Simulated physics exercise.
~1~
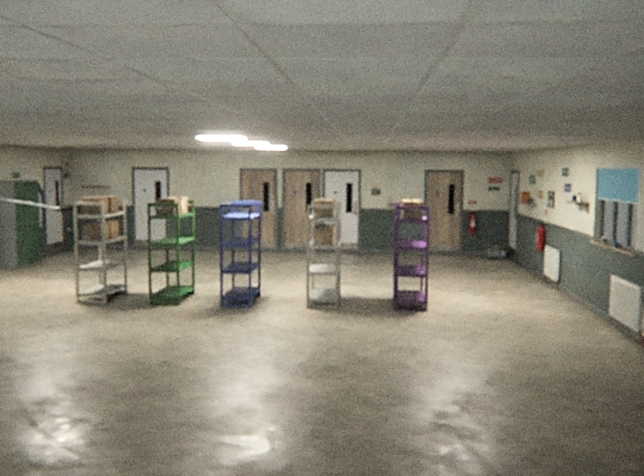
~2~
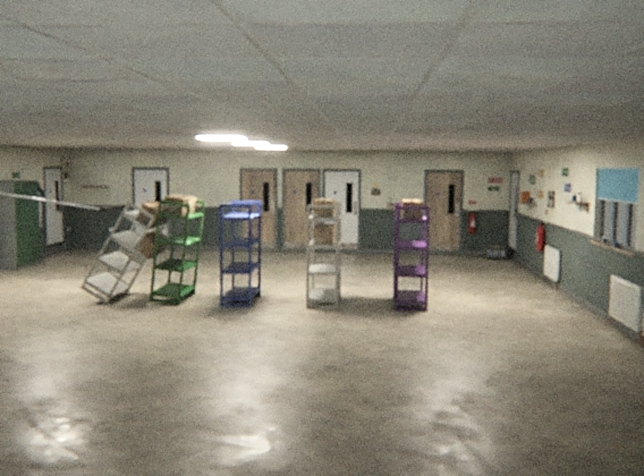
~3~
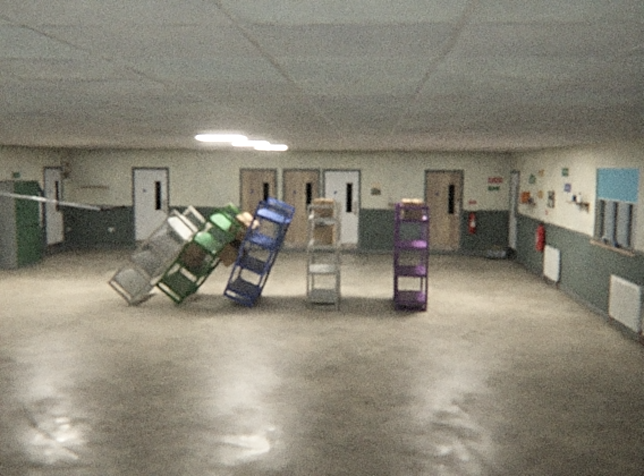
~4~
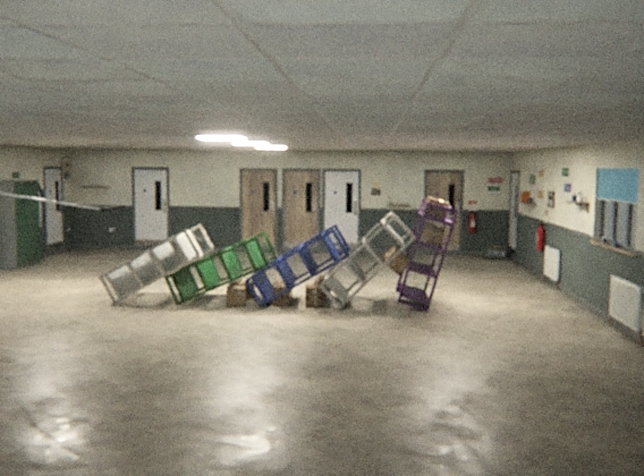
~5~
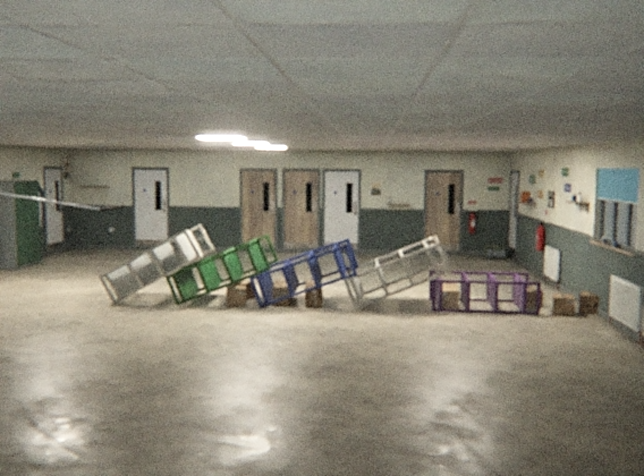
In a hallway, a bar tips the first of five shelving units, and all topple rightward.
